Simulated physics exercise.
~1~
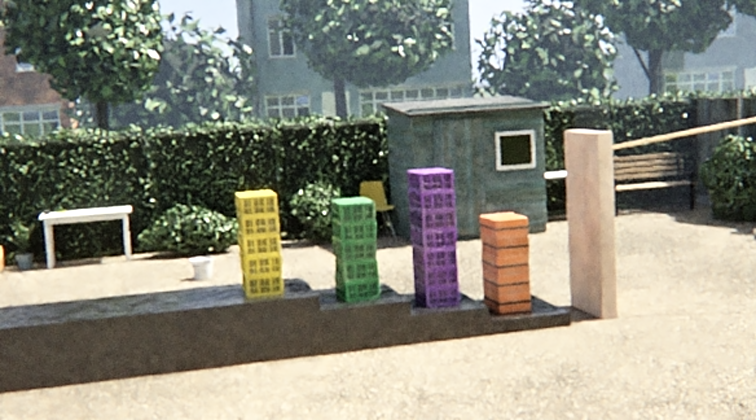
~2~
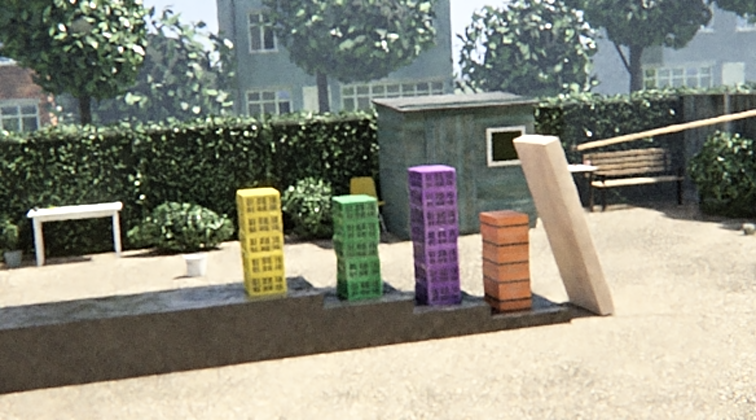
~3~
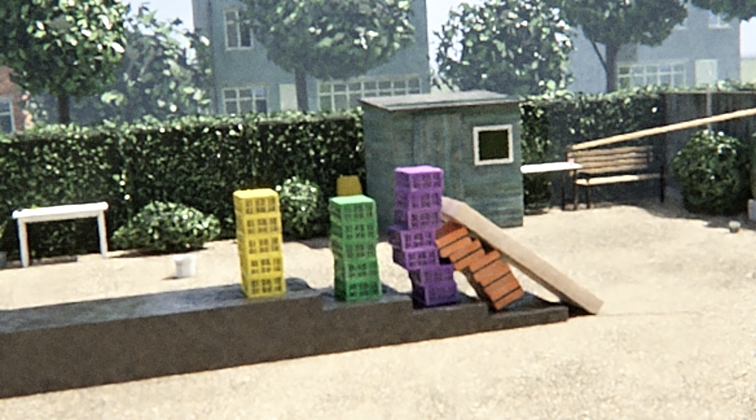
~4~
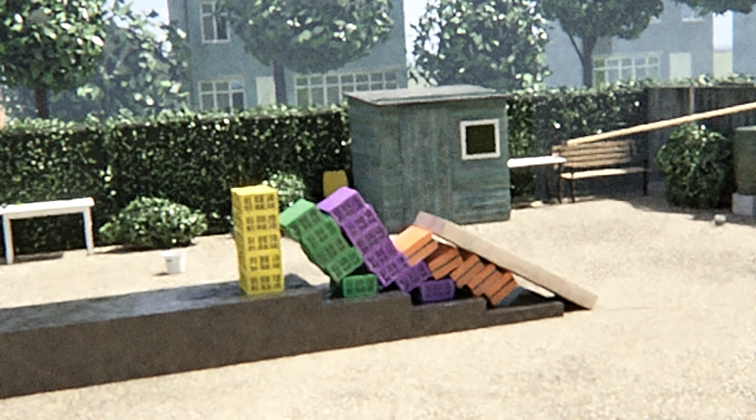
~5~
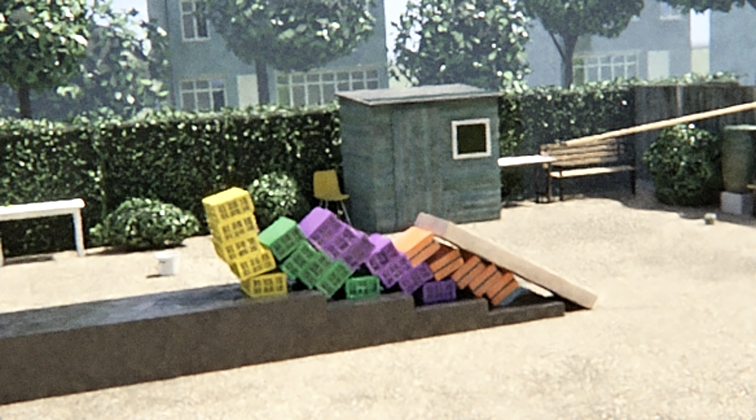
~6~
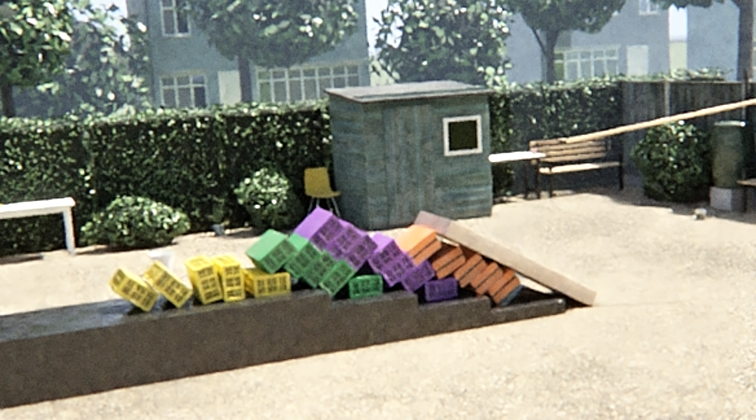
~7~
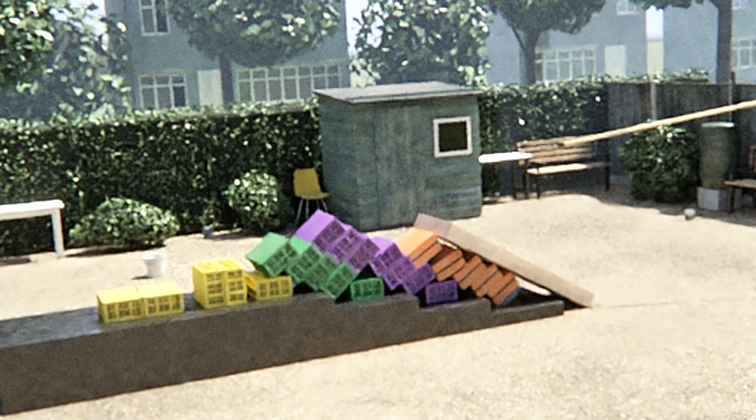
A tall board tips left, toppling orange, purple, green and yellow crate stacks into a slanting heap.
